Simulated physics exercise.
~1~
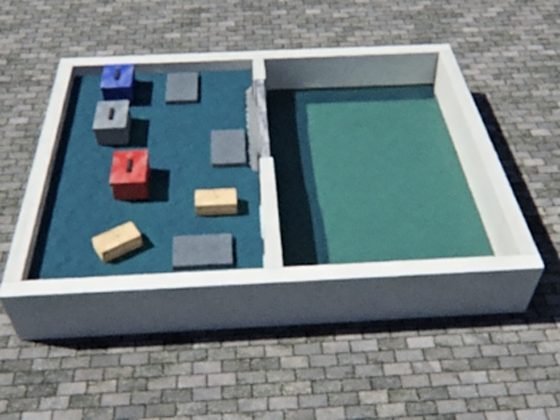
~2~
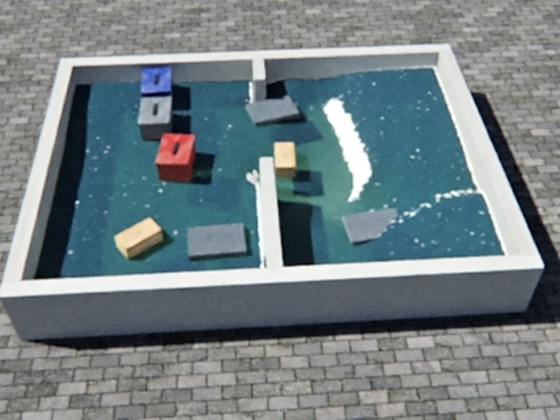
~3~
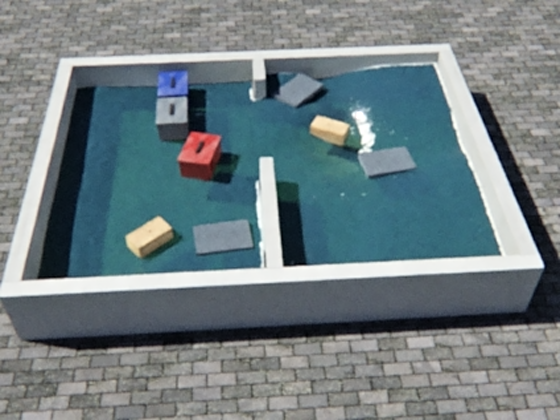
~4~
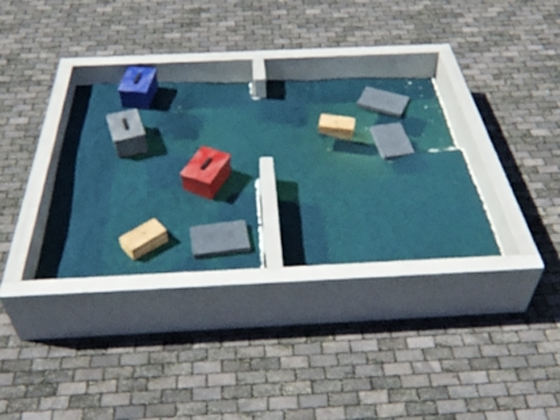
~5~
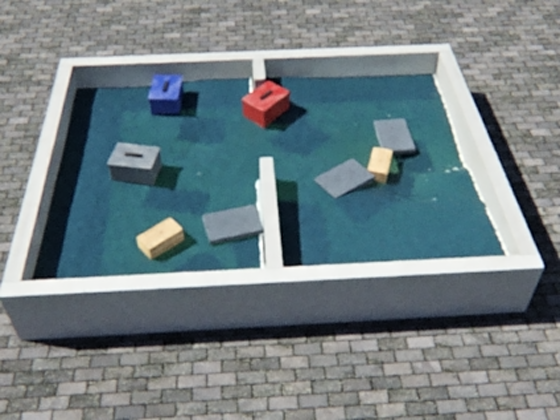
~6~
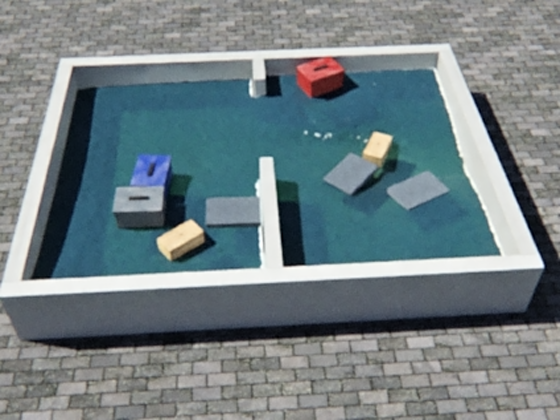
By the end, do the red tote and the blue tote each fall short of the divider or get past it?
The red tote gets past the divider into the right basin, while the blue tote falls short and remains afloat on the left side.
